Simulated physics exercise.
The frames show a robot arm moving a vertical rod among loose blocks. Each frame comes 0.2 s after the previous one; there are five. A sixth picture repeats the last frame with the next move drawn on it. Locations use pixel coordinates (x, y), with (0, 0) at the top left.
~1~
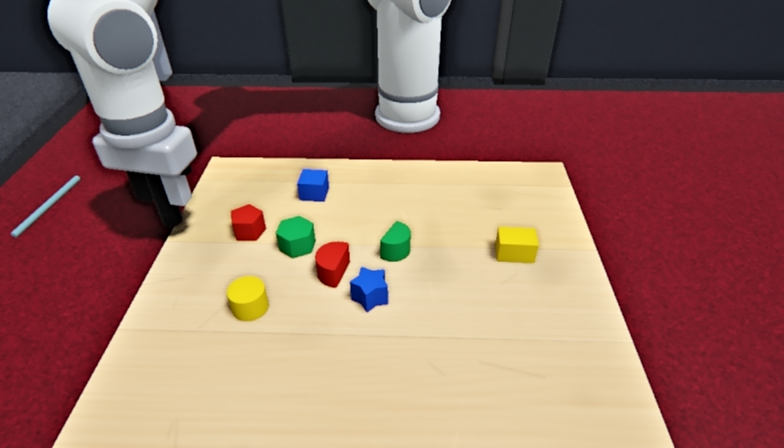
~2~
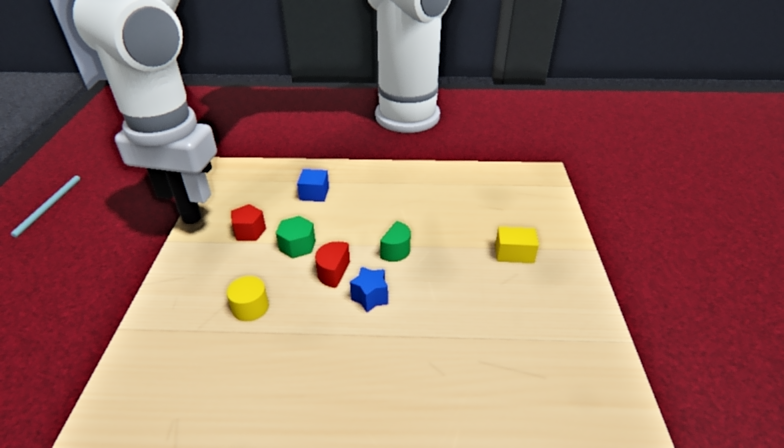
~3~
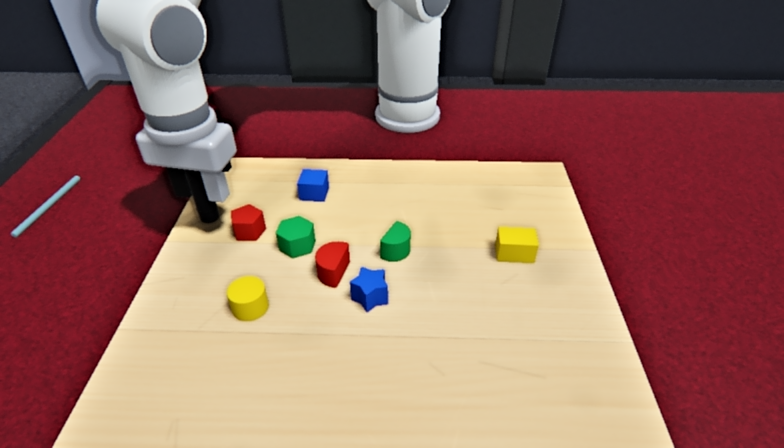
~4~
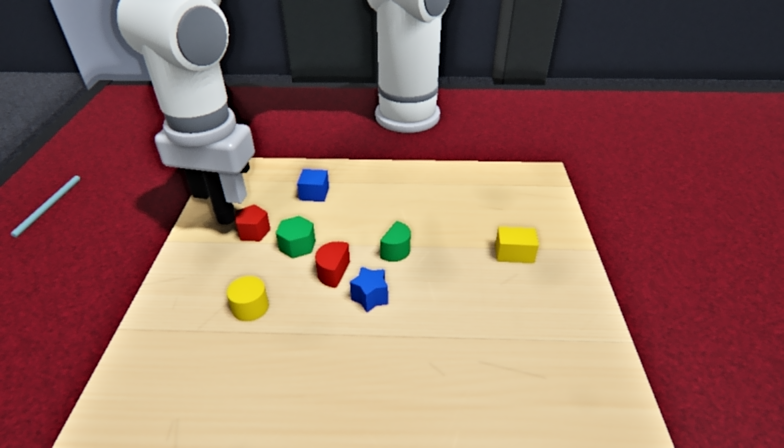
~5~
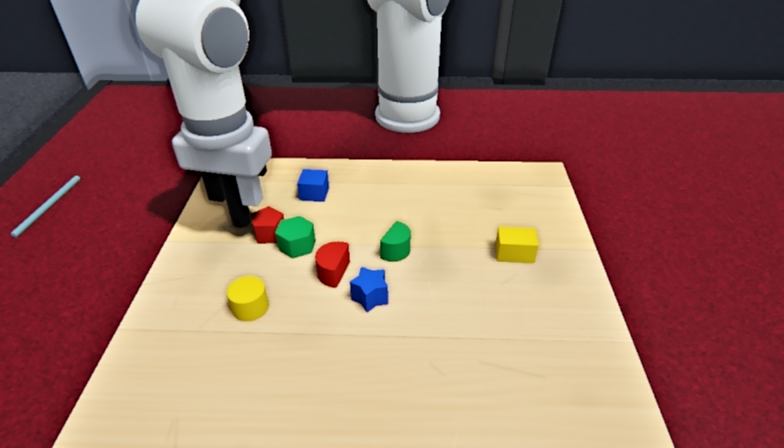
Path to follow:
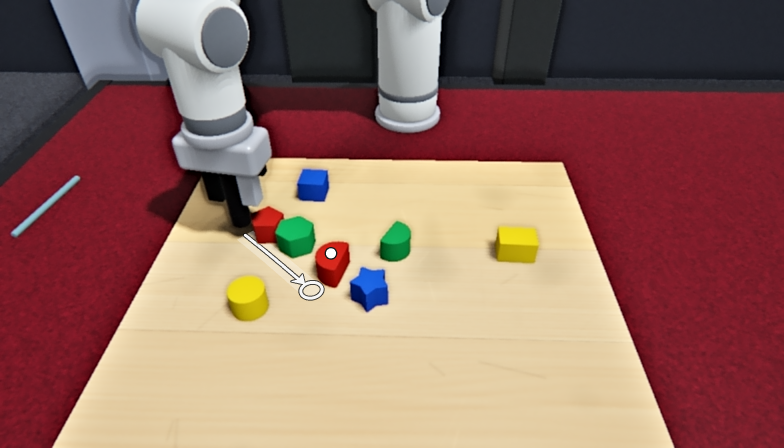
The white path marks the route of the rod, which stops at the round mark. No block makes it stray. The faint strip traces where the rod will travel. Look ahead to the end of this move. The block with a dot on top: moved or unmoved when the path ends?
Still in place.
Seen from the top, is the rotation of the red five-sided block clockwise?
Answer: No.
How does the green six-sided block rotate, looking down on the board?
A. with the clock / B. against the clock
Answer: A.
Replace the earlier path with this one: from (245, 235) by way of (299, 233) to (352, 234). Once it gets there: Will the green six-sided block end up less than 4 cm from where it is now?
Going by the path, no.
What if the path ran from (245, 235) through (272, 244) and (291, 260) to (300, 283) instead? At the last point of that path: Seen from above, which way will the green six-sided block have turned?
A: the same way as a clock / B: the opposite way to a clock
The one that fits is A, the same way as a clock.
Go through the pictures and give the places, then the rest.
In the first picture, rod tip at (173, 222); block tops, red five-sided block at (245, 214); green six-sided block at (294, 227); red half-round block at (331, 253).
In the second picture, rod at (192, 219); blocks unchanged.
In the third picture, rod at (210, 218); blocks unchanged.
In the fourth picture, rod at (227, 220); red five-sided block at (250, 214).
In the fifth picture, rod at (242, 223); red five-sided block at (266, 216); green six-sided block at (294, 227); red half-round block at (331, 253).
Path on the board, from (245, 235) directly to (311, 290); the dot is on the red half-round block.
What follows on the original path. One third of the way, rod at (264, 240); red five-sided block at (276, 216), turned 25° anticlockwise; green six-sided block at (304, 227), turned 20° clockwise.
Two thirds of the way, rod at (287, 258); red five-sided block at (276, 216), turned 25° anticlockwise; green six-sided block at (304, 227), turned 20° clockwise.
At the end, rod at (309, 277); red five-sided block at (276, 216), turned 25° anticlockwise; green six-sided block at (304, 227), turned 20° clockwise; red half-round block in place.
